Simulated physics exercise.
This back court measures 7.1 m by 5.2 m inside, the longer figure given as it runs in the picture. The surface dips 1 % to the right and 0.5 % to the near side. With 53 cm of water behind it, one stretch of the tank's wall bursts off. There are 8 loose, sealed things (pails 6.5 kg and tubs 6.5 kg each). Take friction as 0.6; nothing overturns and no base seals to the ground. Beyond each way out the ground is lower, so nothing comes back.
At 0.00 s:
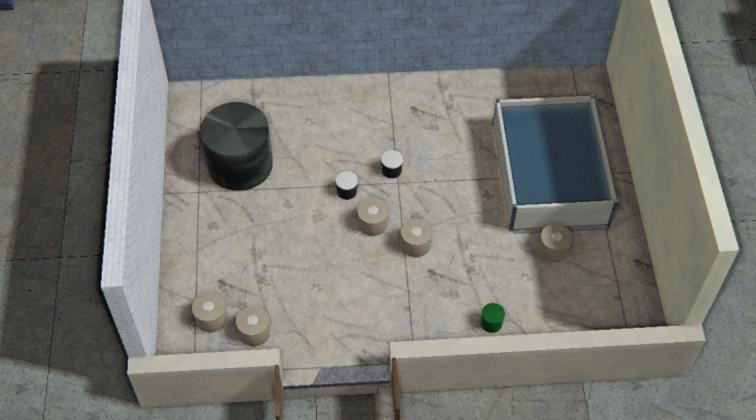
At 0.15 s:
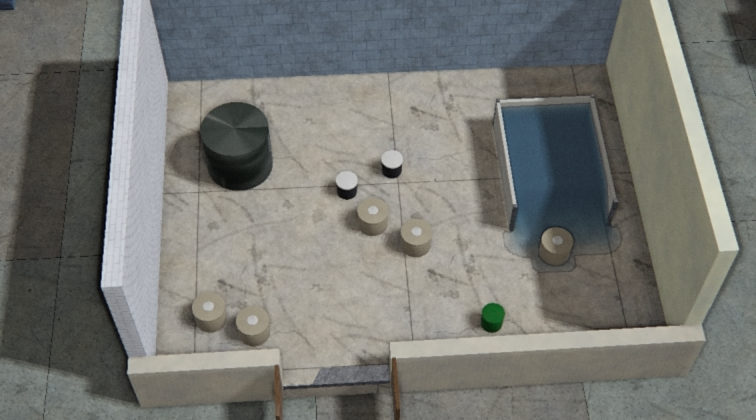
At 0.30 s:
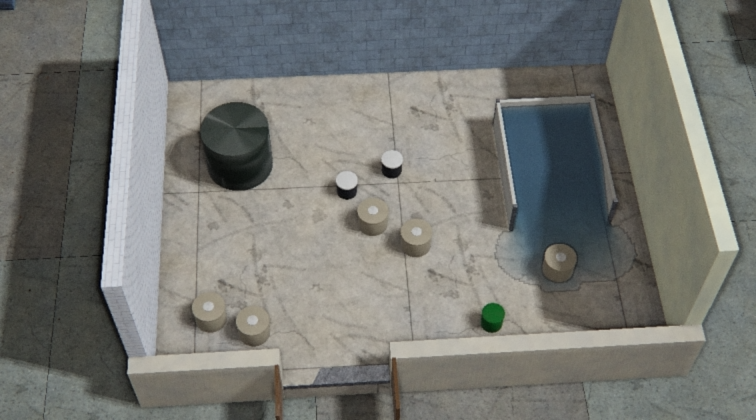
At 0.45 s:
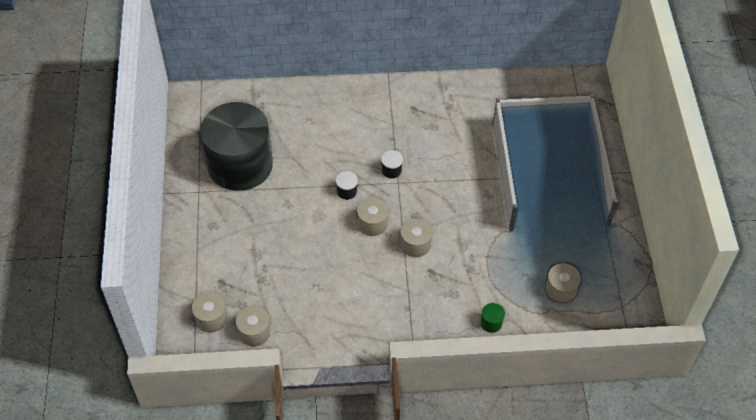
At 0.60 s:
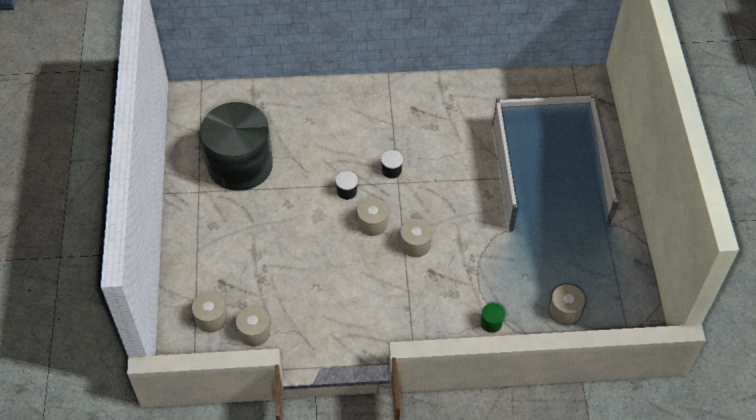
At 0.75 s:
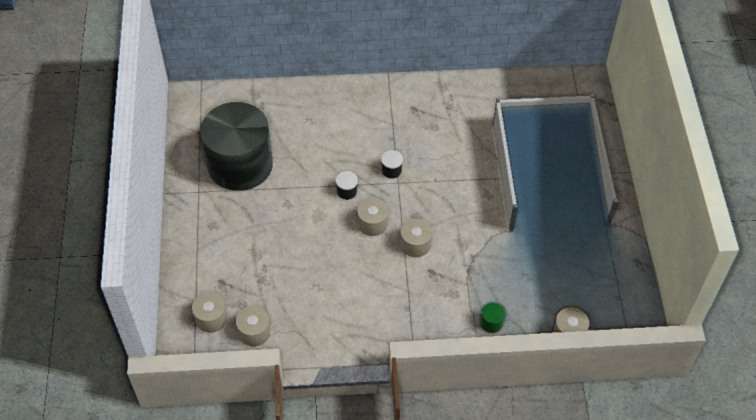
In a walled court, a tank's near wall bursts and spreading water pushes one tub nearward.
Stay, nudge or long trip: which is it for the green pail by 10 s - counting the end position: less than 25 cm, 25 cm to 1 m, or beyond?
The green pail ends far away.
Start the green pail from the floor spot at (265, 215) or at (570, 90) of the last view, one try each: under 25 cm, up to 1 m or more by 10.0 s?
In that order: It barely shifts; it holds its place.
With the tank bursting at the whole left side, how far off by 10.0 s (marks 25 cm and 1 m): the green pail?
Then the green pail moves a short way.
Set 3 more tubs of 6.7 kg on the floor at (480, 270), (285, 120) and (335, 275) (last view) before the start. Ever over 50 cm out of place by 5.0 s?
In that order: Past it, less, over.
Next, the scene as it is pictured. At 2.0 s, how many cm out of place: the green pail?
Roughly 80 cm by then.
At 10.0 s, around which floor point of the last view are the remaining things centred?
Near (323, 228).
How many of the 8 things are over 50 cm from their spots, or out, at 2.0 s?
2 of them.
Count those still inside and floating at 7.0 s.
3 of them.
After 2.0 s the green pail is near (438, 323), 0.8 m from its start, afloat; 0 of 8 are out; 2 afloat.
After 4.5 s the green pail is near (272, 278), 3.1 m from its start, aground; 0 of 8 are out; 1 afloat.
After 7.0 s the green pail is near (268, 278), 3.2 m from its start, aground; 0 of 8 are out; 3 afloat.
After 10.0 s the green pail is near (268, 278), 3.2 m from its start, aground; 0 of 8 are out; 2 afloat.
